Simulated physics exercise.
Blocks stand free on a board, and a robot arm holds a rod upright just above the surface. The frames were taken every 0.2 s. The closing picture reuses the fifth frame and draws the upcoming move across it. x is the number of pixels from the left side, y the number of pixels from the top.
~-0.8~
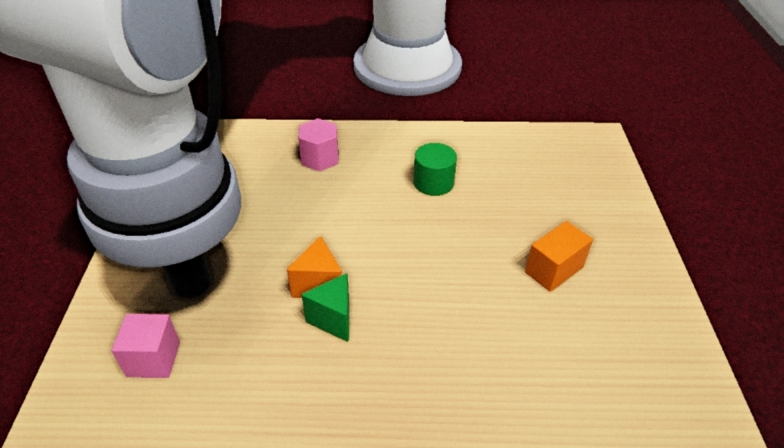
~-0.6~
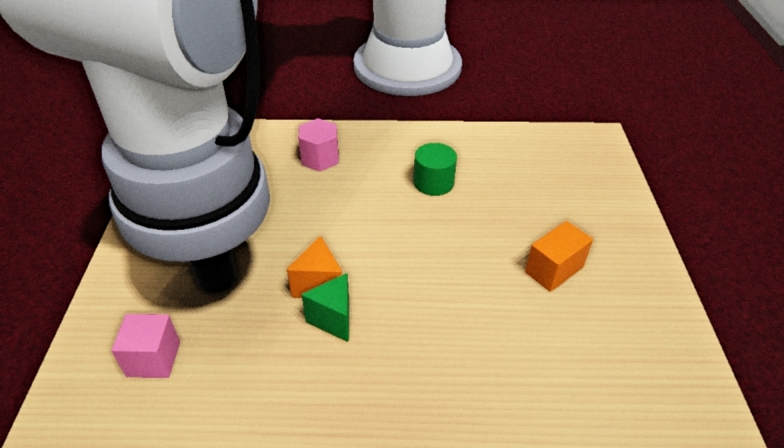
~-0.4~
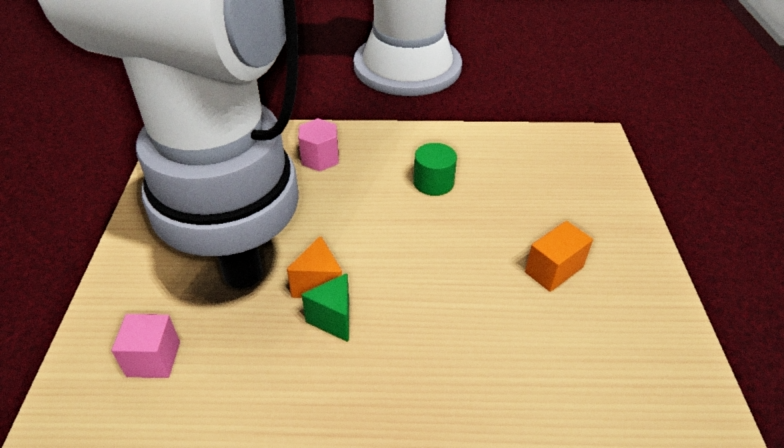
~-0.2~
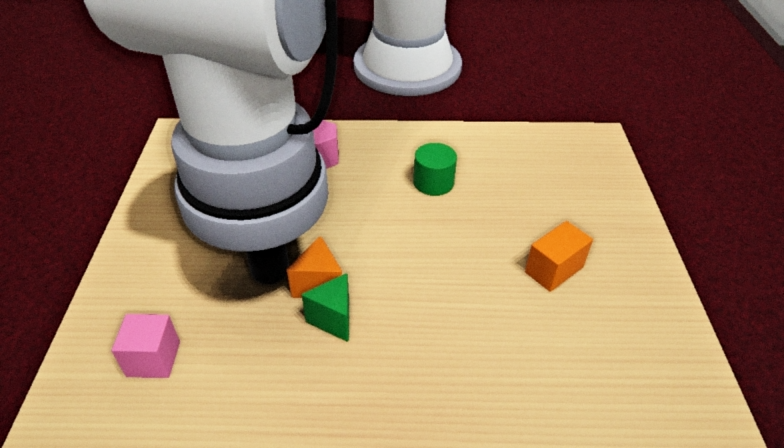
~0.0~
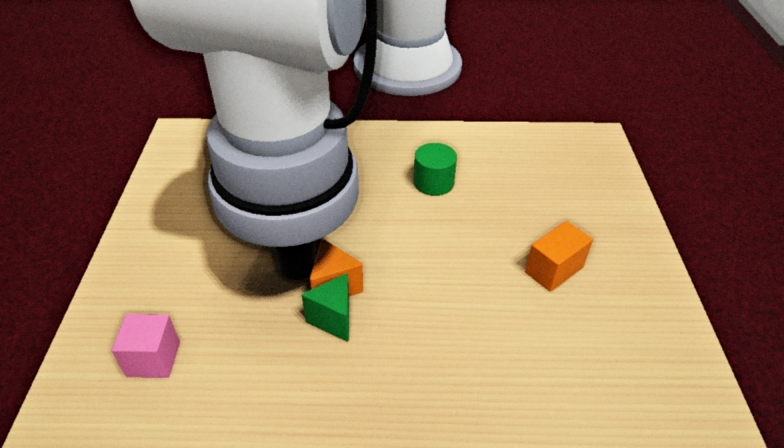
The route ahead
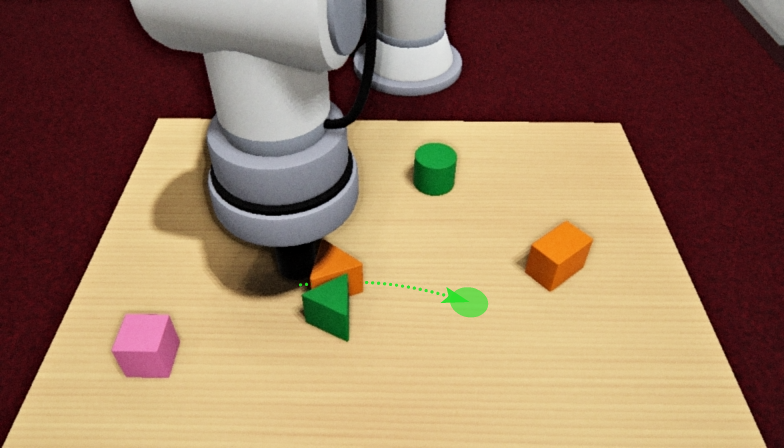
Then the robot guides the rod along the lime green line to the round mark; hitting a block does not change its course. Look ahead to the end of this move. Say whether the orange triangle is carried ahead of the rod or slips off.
It holds its place in front.
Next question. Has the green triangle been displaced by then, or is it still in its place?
At the moment the path ends, the green triangle still stands where it did.
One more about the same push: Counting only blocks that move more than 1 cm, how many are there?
Displaced: One.
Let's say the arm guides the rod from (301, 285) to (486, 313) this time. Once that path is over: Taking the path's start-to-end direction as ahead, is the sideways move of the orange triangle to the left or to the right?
That block drifts left.
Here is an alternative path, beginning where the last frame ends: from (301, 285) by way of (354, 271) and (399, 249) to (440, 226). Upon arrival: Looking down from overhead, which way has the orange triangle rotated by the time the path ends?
Direction: Clockwise.
Drawn move, from (301, 285) by way of (357, 282) and (413, 288) to (469, 302).
The first path, step by step. One third of the way, rod at (358, 265); orange triangle at (393, 261), turned 15° clockwise.
Two thirds of the way, rod at (416, 271); orange triangle at (452, 267), turned 10° clockwise.
At the end, rod at (472, 285); green triangle still; orange triangle at (511, 277).
